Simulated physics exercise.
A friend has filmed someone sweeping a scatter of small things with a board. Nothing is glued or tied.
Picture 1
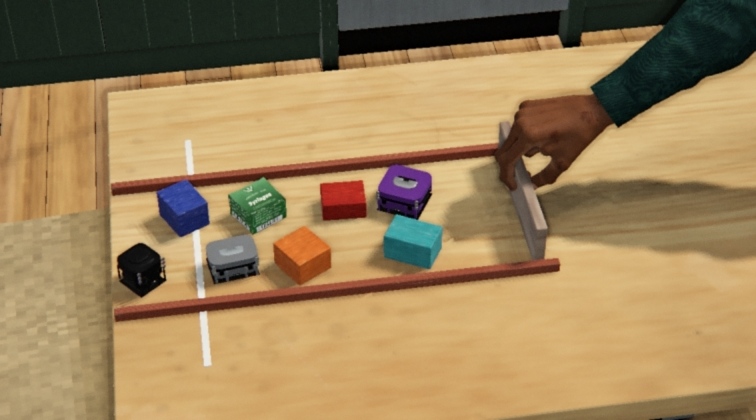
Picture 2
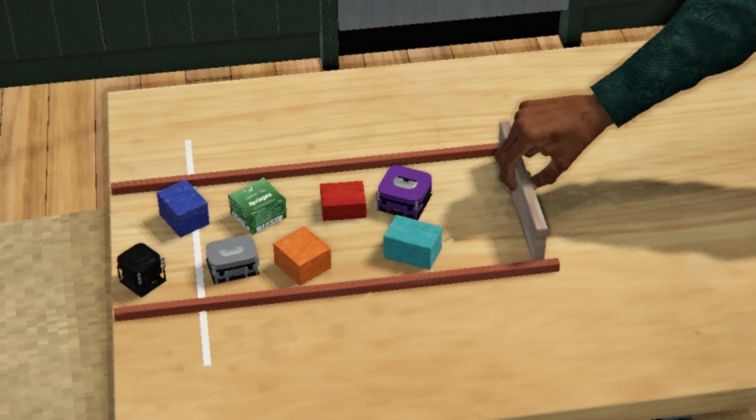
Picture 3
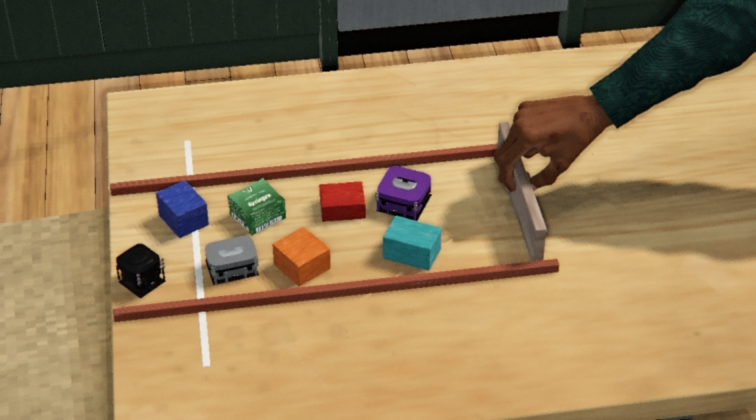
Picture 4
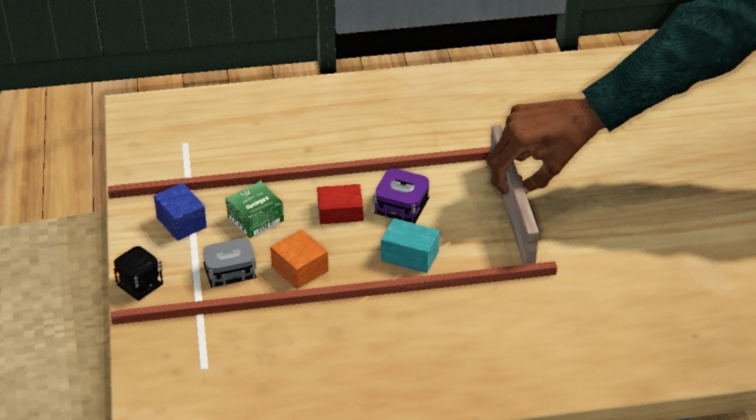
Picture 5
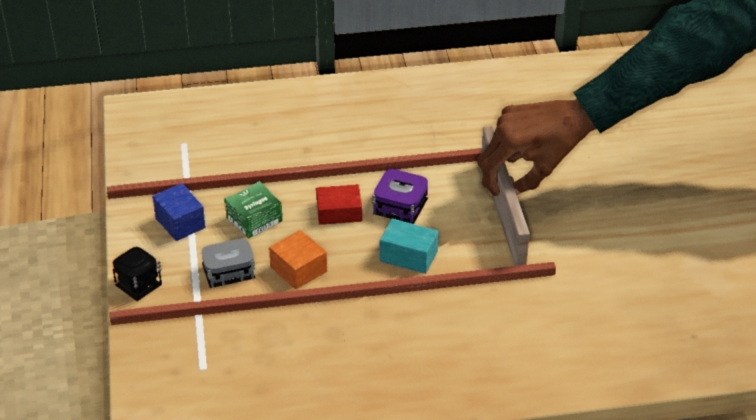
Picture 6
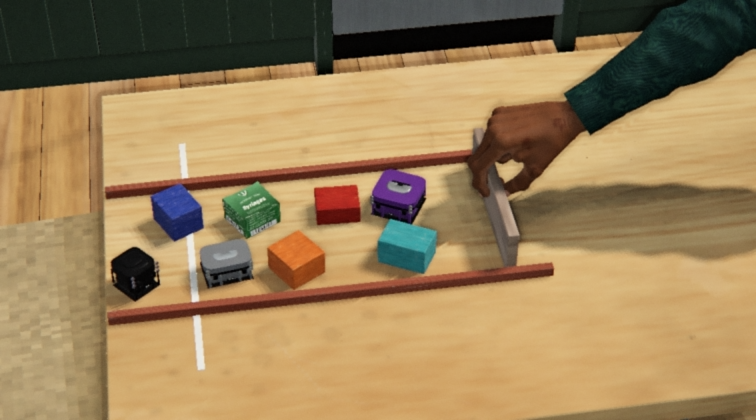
To begin with, a hand holds a board upright at the right of two red rails, with colourful blocks and small cases scattered between them and a white line at left. The hand then slides the board a short way left, still clear of the objects, which stay put.
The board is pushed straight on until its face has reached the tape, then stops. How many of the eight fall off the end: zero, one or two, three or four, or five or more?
As it turns out, the number that fall off is three or four.
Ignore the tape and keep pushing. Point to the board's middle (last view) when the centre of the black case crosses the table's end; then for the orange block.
For the black case at (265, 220), for the orange block at (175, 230).
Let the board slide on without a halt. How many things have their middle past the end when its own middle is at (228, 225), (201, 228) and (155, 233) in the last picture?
Place by place, 2, 4 and 6.
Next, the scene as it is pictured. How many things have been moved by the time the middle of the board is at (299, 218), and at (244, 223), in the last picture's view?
7 and 8.
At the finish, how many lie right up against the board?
In contact: 2.
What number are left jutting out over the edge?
The number is 2.
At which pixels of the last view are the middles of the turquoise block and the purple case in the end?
Near (168, 282) and (166, 229).
Soon after, none off yet; black case at rest near (135, 273); blue block at rest near (177, 212); grey case at rest near (226, 264).
Then, none off yet; black case at rest near (135, 273); blue block moving near (165, 212); grey case moved a little near (213, 264).
Further on, none off yet; black case tipped a little near (86, 279); blue block tipped a little near (86, 222); grey case moved well along near (132, 273).
At rest, the number that fall off is three or four; fallen, green box, grey case, blue block and black case.
